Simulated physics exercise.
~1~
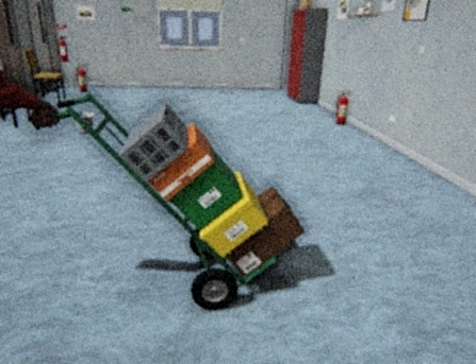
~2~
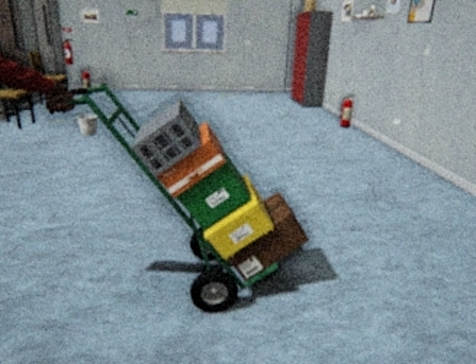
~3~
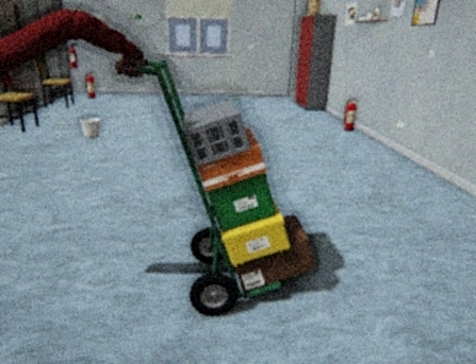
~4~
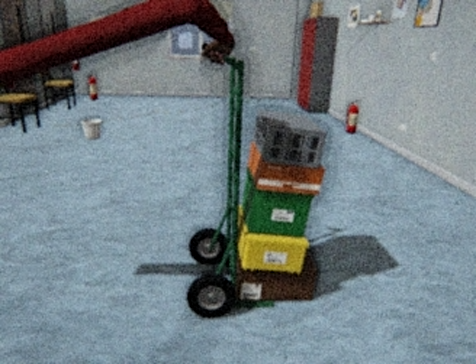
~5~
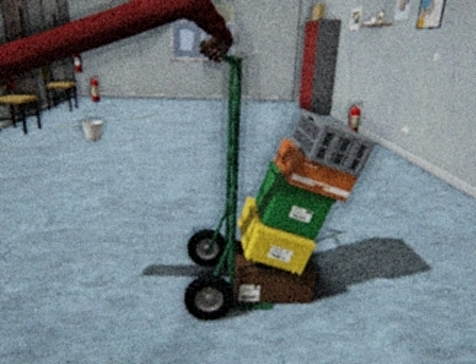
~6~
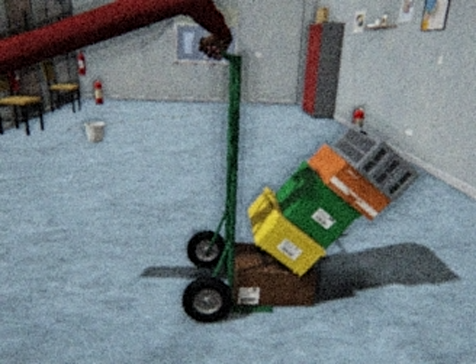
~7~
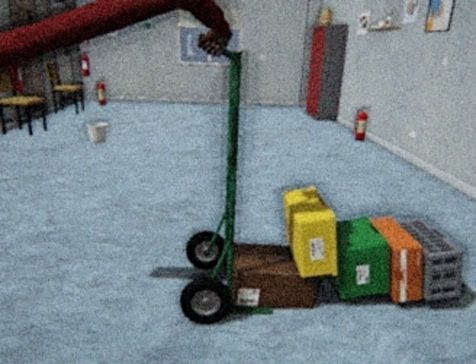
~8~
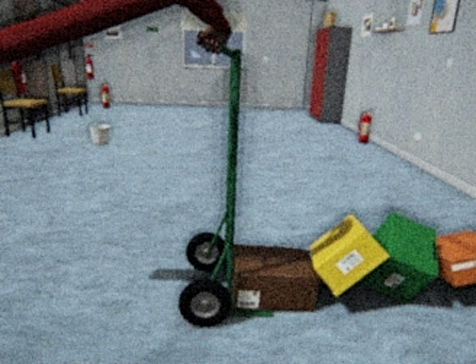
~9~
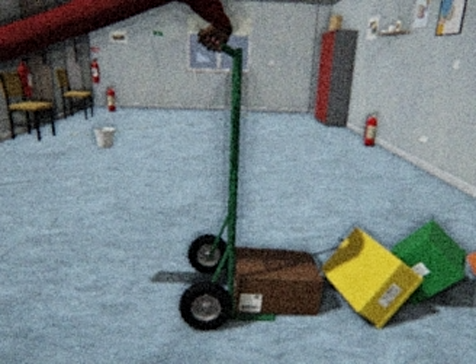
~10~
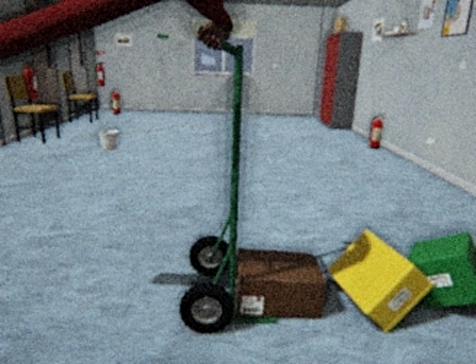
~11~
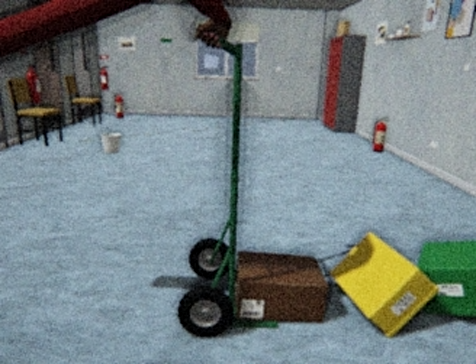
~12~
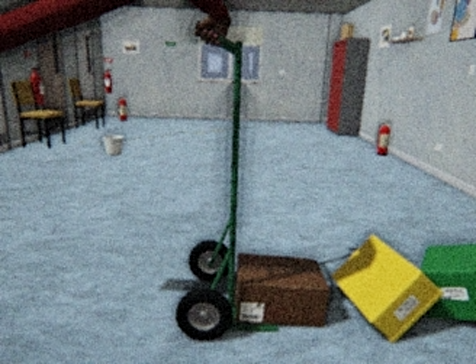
A dark red arm reaches in from the left, holding the handle of a green two-wheeled hand truck on a pale blue floor, seen from the side and slightly above. The leaning truck carries a brown parcel at the bottom, then a yellow tote, a green tote, an orange box and a grey crate. The arm swings it upright, and it stops abruptly. The upper four topple together to the right, hit the floor and tumble apart. Finally the brown parcel remains beside the upright truck, the yellow and green totes lie overturned, and the orange box and crate are out of view.
